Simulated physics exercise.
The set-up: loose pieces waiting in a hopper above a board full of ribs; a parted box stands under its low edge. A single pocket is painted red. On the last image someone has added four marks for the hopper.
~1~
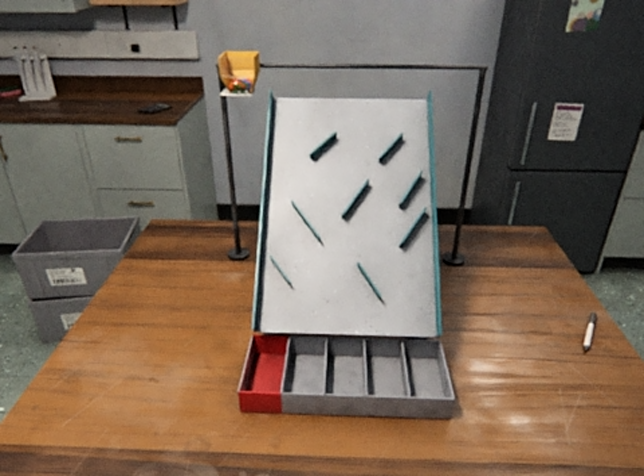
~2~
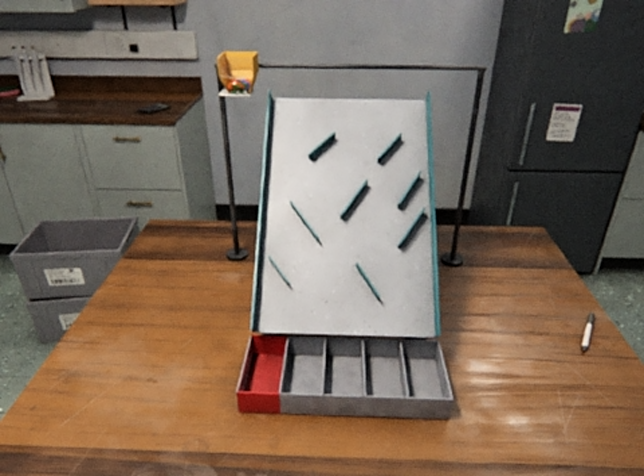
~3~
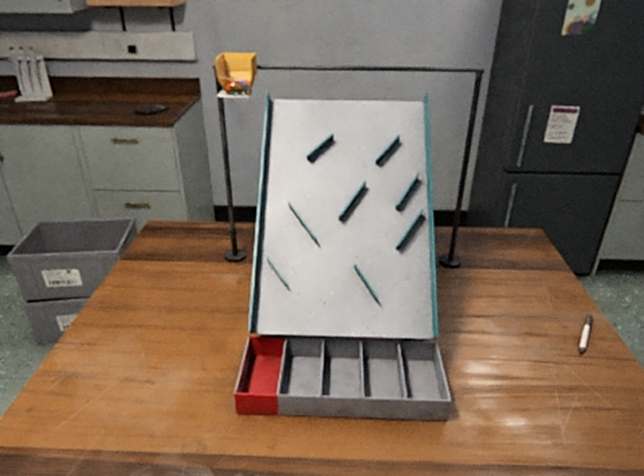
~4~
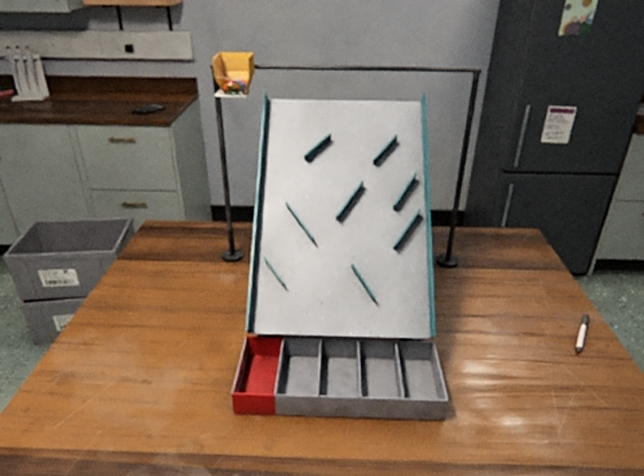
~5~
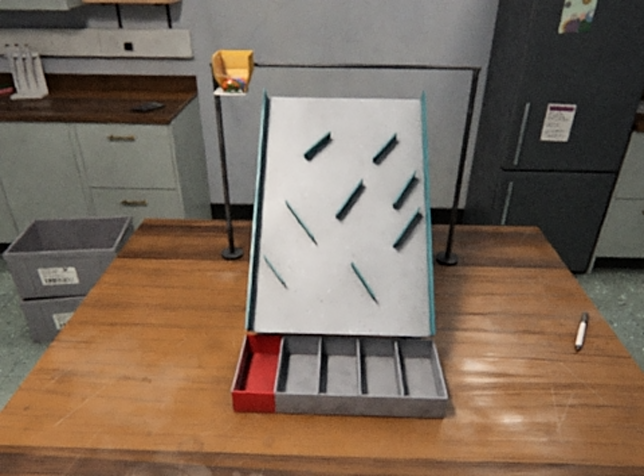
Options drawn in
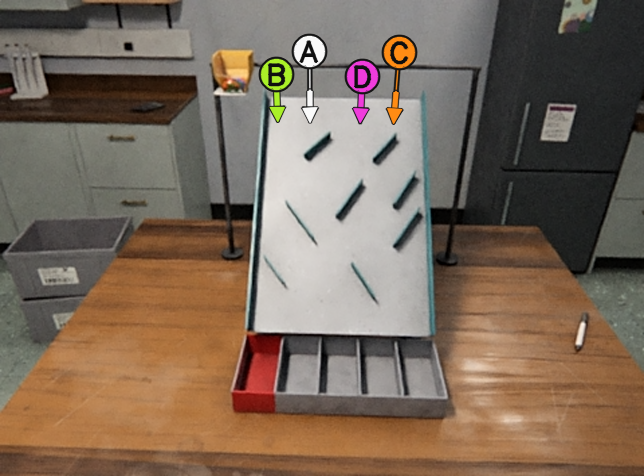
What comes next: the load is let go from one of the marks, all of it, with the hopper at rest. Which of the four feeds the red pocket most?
The answer is mark A.
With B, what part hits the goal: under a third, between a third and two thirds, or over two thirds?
Under a third.
On the marked copy, mark A meets the board at (310, 116); mark B meets the board at (277, 116); mark C meets the board at (393, 118); mark D meets the board at (360, 117).
With A, close to a third in the red pocket, close to half in other pockets, a small share outside the box.
With B, close to a quarter in the red pocket, close to two thirds in other pockets, a small share outside the box.
With C, only a few in the red pocket, the bulk in other pockets, a small share outside the box.
With D, only a few in the red pocket, the bulk in other pockets, a small share outside the box.
